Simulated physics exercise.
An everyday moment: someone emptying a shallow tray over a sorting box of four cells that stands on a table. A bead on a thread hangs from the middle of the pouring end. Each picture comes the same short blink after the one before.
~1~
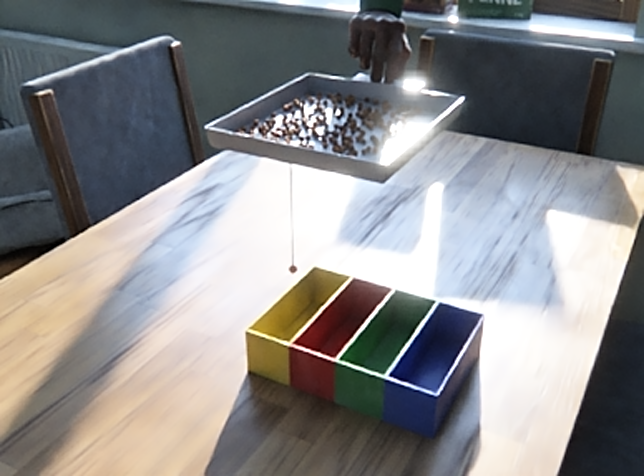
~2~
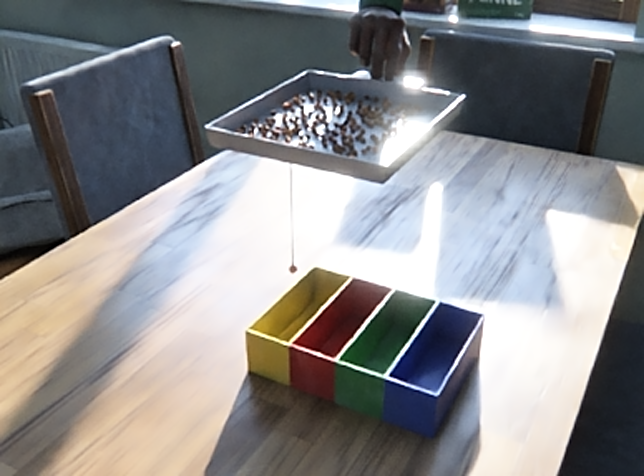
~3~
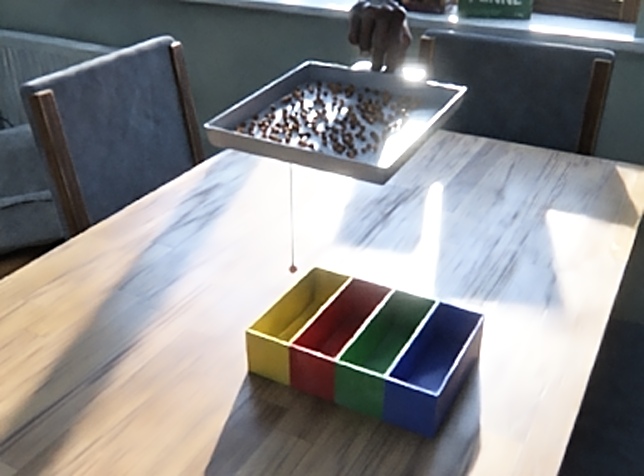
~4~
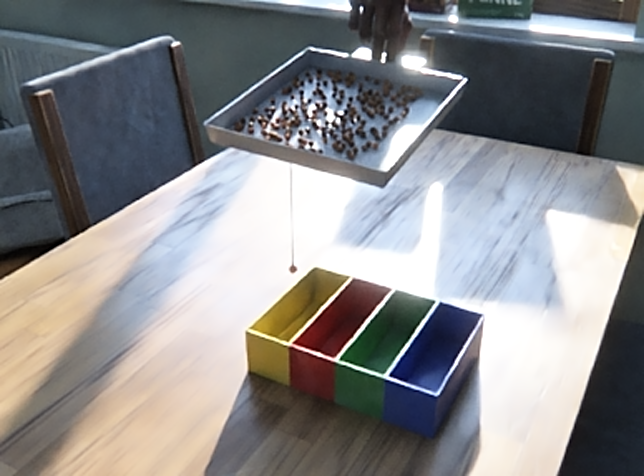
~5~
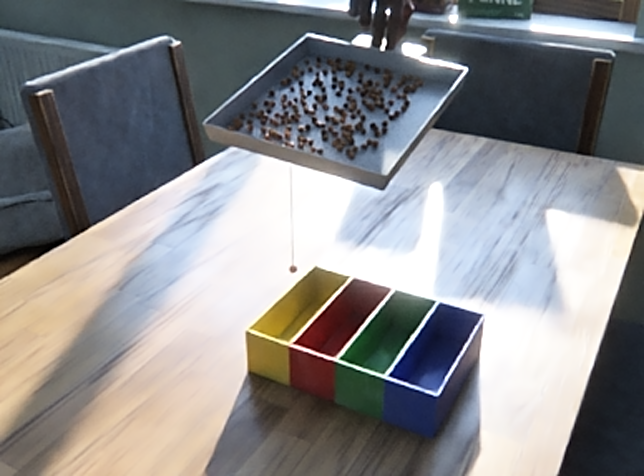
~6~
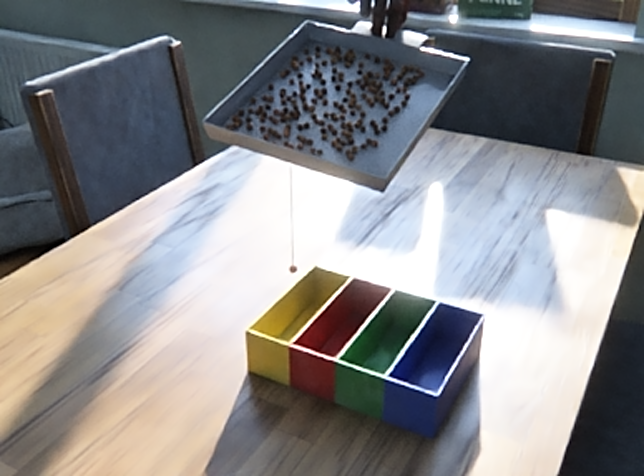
A hand at the far edge of a shallow tray of small brown balls gradually raised that side, tilting the tray toward a box with yellow, red, green and blue cells on a sunlit table.
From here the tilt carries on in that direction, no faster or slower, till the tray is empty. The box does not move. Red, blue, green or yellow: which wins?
Most goes to the red cell.
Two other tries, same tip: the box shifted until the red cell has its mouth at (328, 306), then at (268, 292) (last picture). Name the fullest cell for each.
In turn: The green one; the cell in blue.
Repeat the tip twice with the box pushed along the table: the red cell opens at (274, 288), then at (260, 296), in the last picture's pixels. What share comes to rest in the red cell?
Near 0 % and 0 %.
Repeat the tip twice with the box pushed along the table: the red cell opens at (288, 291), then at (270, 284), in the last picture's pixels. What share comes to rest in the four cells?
Near 100 % and 90 %.
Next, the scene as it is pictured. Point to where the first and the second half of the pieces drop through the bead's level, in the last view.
At about (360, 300), then at (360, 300).
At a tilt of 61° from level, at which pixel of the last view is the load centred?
Roughly at (332, 168).
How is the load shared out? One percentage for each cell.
Yellow cell: 20 %, red cell: 60 %, green cell: 20 %, blue cell: 0 %.
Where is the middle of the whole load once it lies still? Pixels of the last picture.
Roughly at (342, 350).
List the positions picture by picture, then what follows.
Corners of the pouring end (210, 127) and (384, 162), level; middle of the load (326, 125), cereal balls; bead on its thread (293, 269); yellow cell (268, 353); red cell (312, 369); green cell (359, 386); blue cell (410, 404), in the first frame.
Corners of the pouring end (210, 126) and (384, 163), level; middle of the load (326, 124), in the second frame.
Corners of the pouring end (209, 125) and (384, 165), tipped barely, lowest at the right corner; middle of the load (326, 119), in the third frame.
Corners of the pouring end (209, 123) and (384, 169), tipped a little, lowest at the right corner; middle of the load (326, 113), in the fourth frame.
Corners of the pouring end (208, 122) and (384, 172), tipped a little, lowest at the right corner; middle of the load (326, 107), in the fifth frame.
Corners of the pouring end (207, 121) and (383, 176), tipped clearly, lowest at the right corner; middle of the load (325, 102); yellow cell (268, 353); red cell (312, 369); green cell (359, 386); blue cell (410, 404), in the sixth frame.
Just after the last frame, tray tipped steeply; almost all on the tray; just a few in the green cell; just a few in the red cell; just a few falling or outside the box.
A moment on, tray tipped past a quarter turn; the larger part on the tray; about a tenth in the red cell; just a few in the green cell; just a few in the blue cell; just a few in the yellow cell; about a tenth falling or outside the box.
Further on, tray tipped past a quarter turn; roughly two thirds in the red cell; roughly a quarter in the yellow cell; about a tenth in the green cell; just a few in the blue cell; just a few falling or outside the box.
When it is over, tray tipped past a quarter turn; roughly two thirds in the red cell; roughly a quarter in the yellow cell; about a tenth in the green cell; just a few in the blue cell; just a few outside the box.
